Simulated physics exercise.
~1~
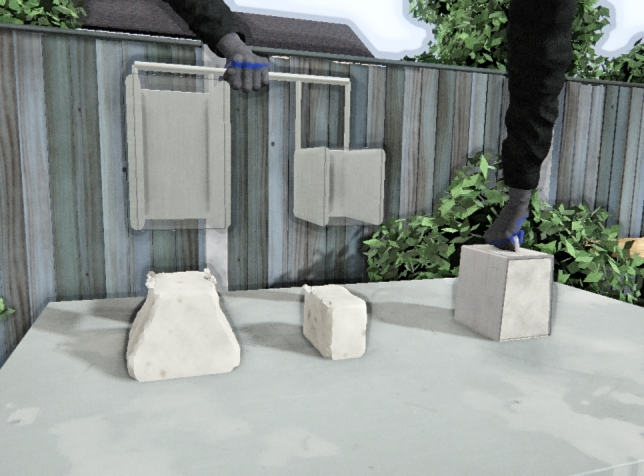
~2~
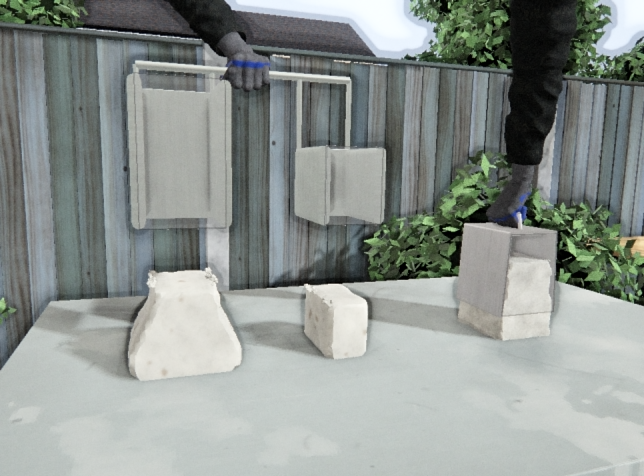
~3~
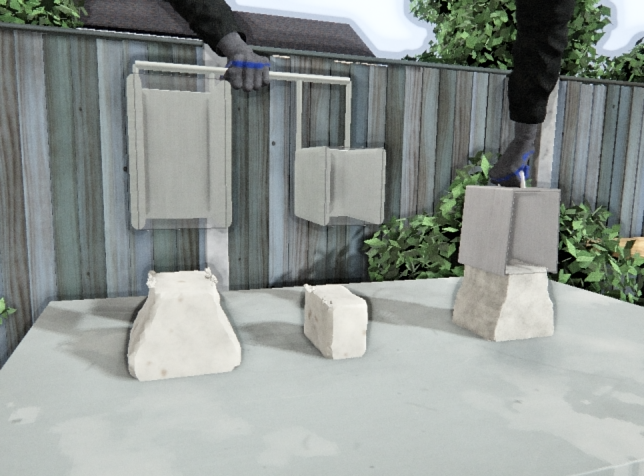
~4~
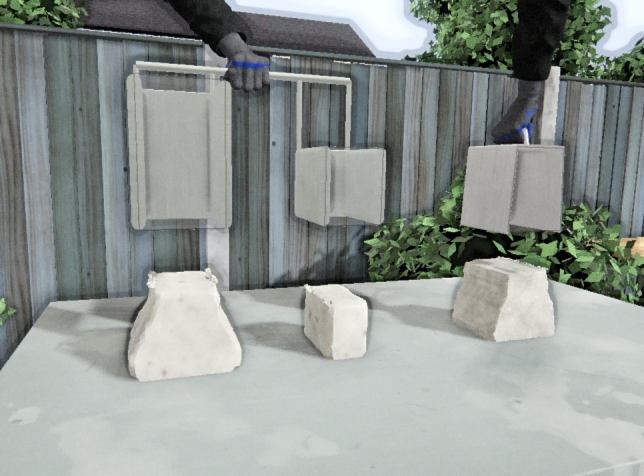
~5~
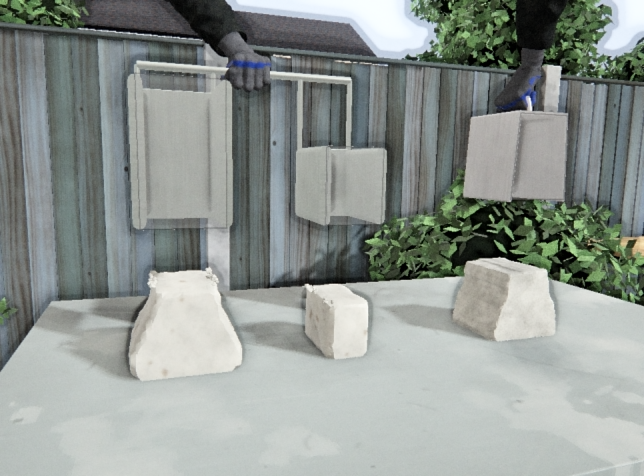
A gloved hand slowly lifted a grey tin straight up off a pale block on an outdoor table, while another held a rail with two more tins. The uncovered block slumped a little, spreading at its base, and stood beside two others.
